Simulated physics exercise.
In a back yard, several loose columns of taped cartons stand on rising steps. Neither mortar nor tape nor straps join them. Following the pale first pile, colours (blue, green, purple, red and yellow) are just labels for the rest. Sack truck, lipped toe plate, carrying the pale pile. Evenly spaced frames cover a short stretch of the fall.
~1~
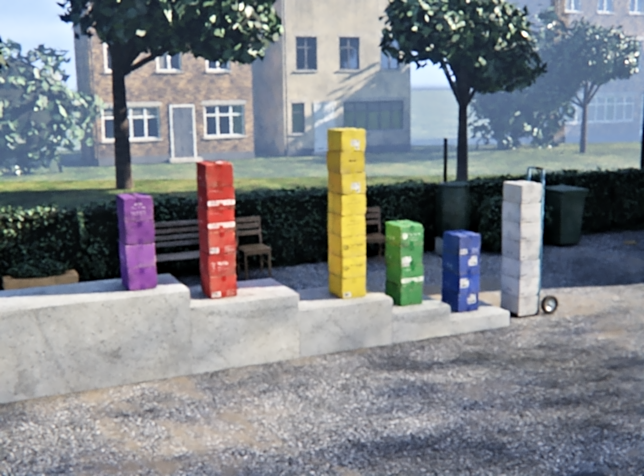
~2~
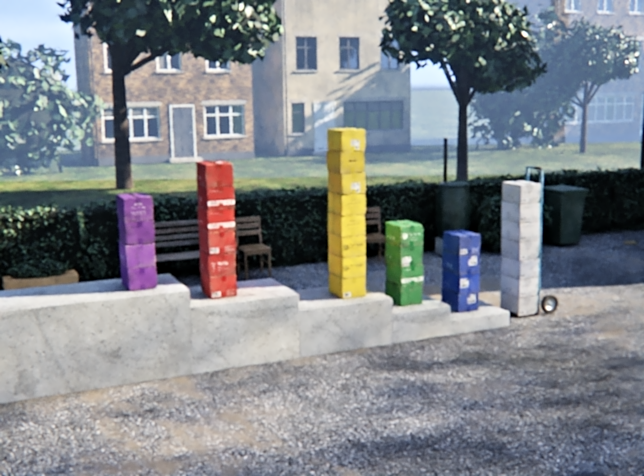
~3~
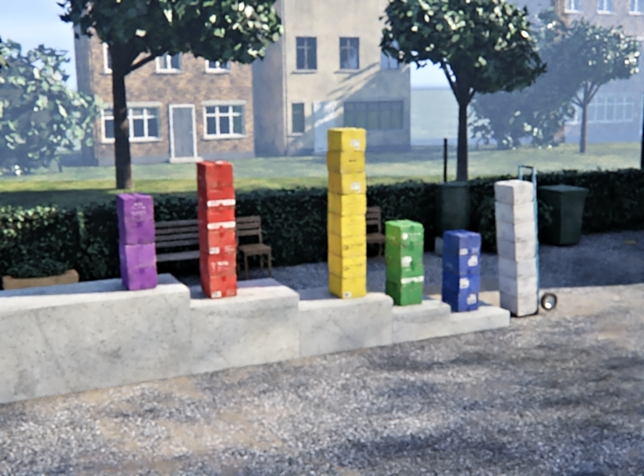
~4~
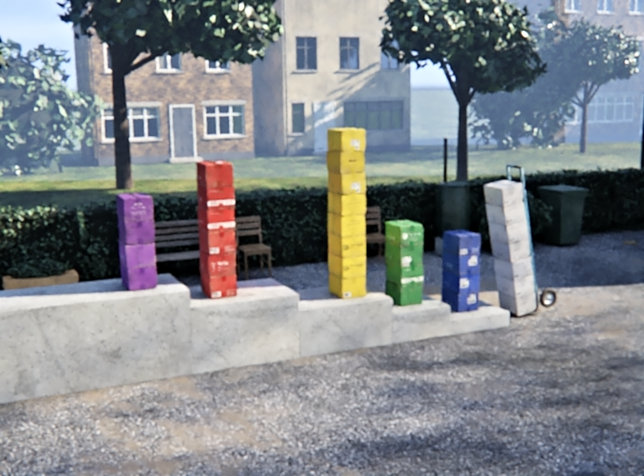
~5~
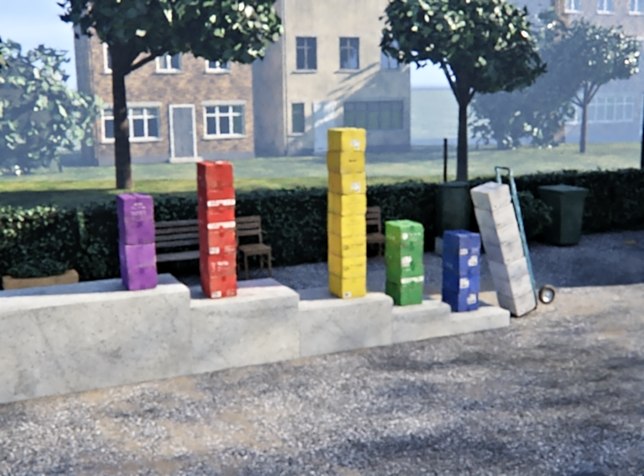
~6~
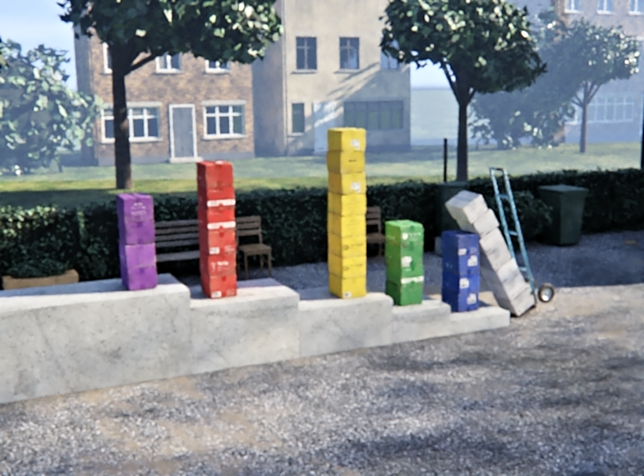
A sack truck beside five coloured columns of cartons on rising steps rocked to the left, and its pale stack leaned further and further, bending over toward the blue column while the others stayed nearly still.
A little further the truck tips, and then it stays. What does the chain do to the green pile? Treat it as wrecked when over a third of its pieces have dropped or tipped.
It leaves it standing.
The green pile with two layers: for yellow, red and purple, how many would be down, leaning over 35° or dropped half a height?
By colour, I'd count yellow 0, red 0, purple 0.
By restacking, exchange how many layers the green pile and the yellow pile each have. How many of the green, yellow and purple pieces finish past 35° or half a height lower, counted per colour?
The result reads green 8, then yellow 4, then purple 0.
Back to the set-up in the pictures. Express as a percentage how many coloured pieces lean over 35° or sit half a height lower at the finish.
I'd reckon near 15 in a hundred.
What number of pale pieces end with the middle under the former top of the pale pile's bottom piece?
Count: 1.
Just after the last frame, 7 of the pale pile down; none of the 4 green cartons down (0 of 26 in all colours); top green carton unmoved; top blue carton moved half its height.
A moment on, 7 of the pale pile down; none of the 4 green cartons down (0 of 26 in all colours); top green carton unmoved; top blue carton tilted clearly.
Further on, 7 of the pale pile down; none of the 4 green cartons down (0 of 26 in all colours); top green carton moved half its height; top blue carton tilted clearly, a little lower.
Then, 7 of the pale pile down; none of the 4 green cartons down (4 of 26 in all colours); top green carton tilted clearly; top blue carton tilted well over, half its height lower.
When it is over, 7 of the pale pile down; none of the 4 green cartons down (4 of 26 in all colours); top green carton tilted clearly; top blue carton tilted well over, about its own height lower. In pixels of the last frame, middles, top green carton near (369, 240), top blue carton near (411, 264).
